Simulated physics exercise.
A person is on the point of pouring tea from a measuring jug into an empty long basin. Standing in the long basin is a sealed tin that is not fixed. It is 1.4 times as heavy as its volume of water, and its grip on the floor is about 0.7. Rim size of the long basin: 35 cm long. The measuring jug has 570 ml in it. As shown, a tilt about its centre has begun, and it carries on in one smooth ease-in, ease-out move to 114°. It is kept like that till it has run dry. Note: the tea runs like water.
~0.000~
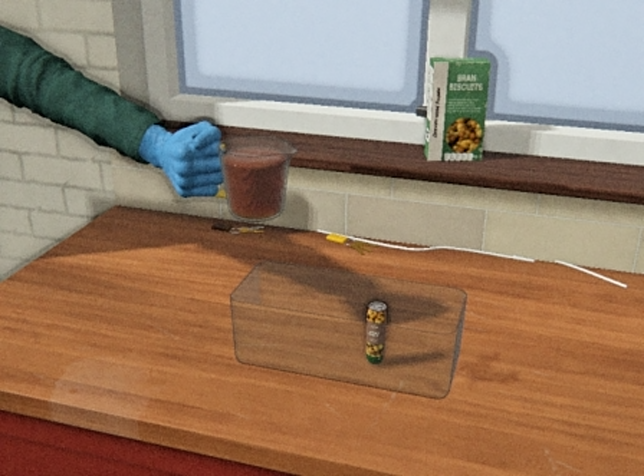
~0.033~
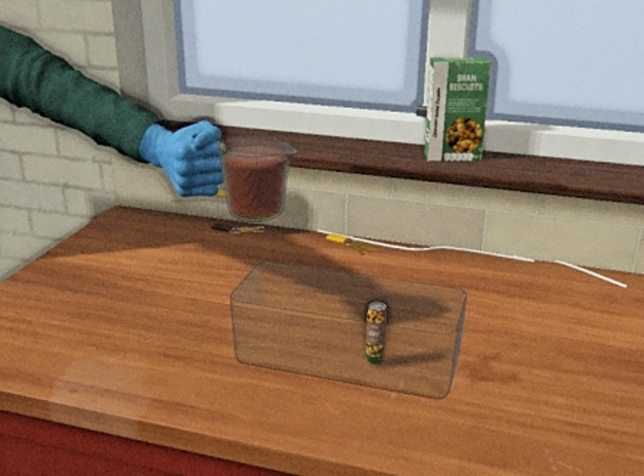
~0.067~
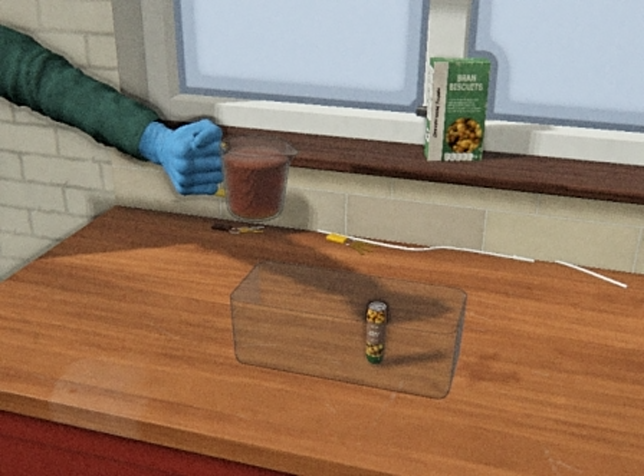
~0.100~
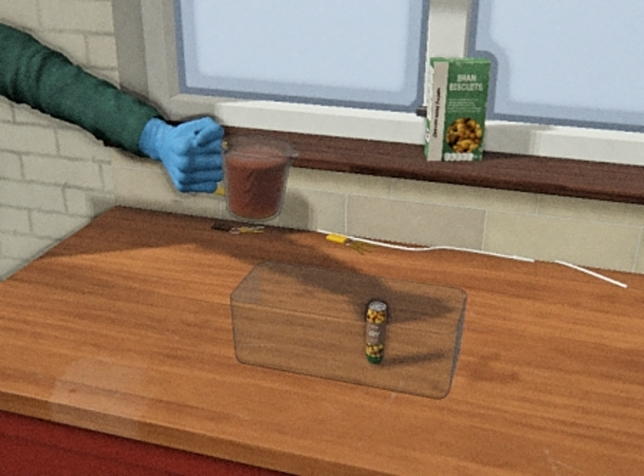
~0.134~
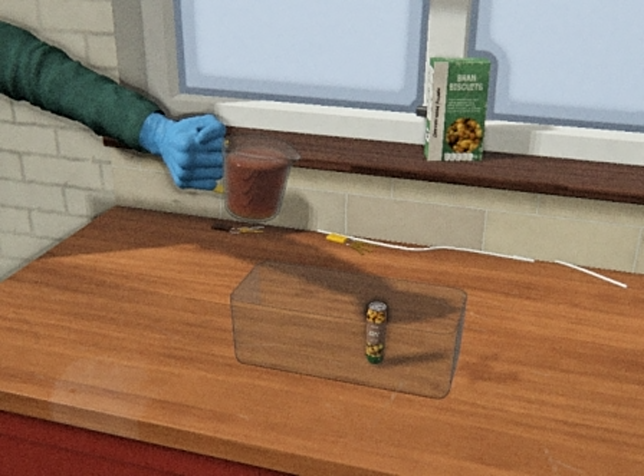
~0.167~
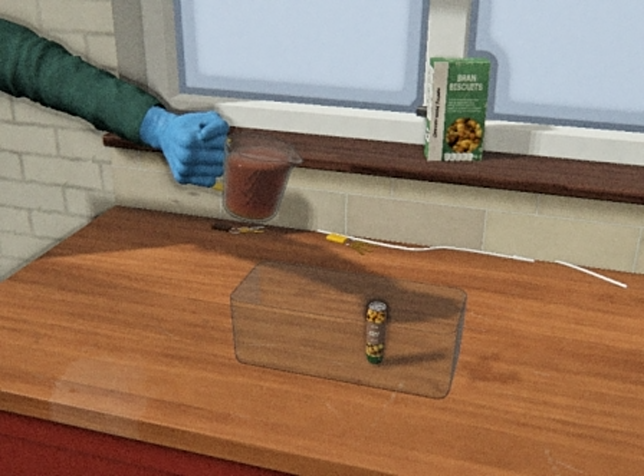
On a wooden counter beneath a window, a small tin stands by a clear, empty long basin, with a green biscuit box on the sill above. A blue-gloved hand at the left holds a clear jug of reddish-brown tea upright, then tilts it slightly and slowly to the right.
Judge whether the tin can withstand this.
My guess is it's going to stay on its base.
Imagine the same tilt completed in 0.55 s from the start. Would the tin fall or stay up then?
Then the tin does not tip.
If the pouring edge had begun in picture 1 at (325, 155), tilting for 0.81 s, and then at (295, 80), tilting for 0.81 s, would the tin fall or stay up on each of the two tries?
The tin overturns the first time and overturns the second time.
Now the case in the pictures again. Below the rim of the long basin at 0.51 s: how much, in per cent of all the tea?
Near 4 in a hundred.
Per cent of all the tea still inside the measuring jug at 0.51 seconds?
Roughly 66 percent.
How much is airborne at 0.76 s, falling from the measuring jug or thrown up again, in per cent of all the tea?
Near 22 per cent, I'd say.
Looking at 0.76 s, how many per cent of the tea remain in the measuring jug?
Close to 10 percent of the total.
By 0.51 s the tilt is 80° and 66 per cent is still to pour; the tin stands where it began.
By 0.76 s the tilt is 113° and 9 per cent is still to pour; the tin stands where it began.
By 1.02 s the tilt is 114° and 0 per cent is still to pour; the tin stands where it began.
By 1.31 s the tilt is 114° and 0 per cent is still to pour; the tin stands where it began.
At rest the tin stands where it began.
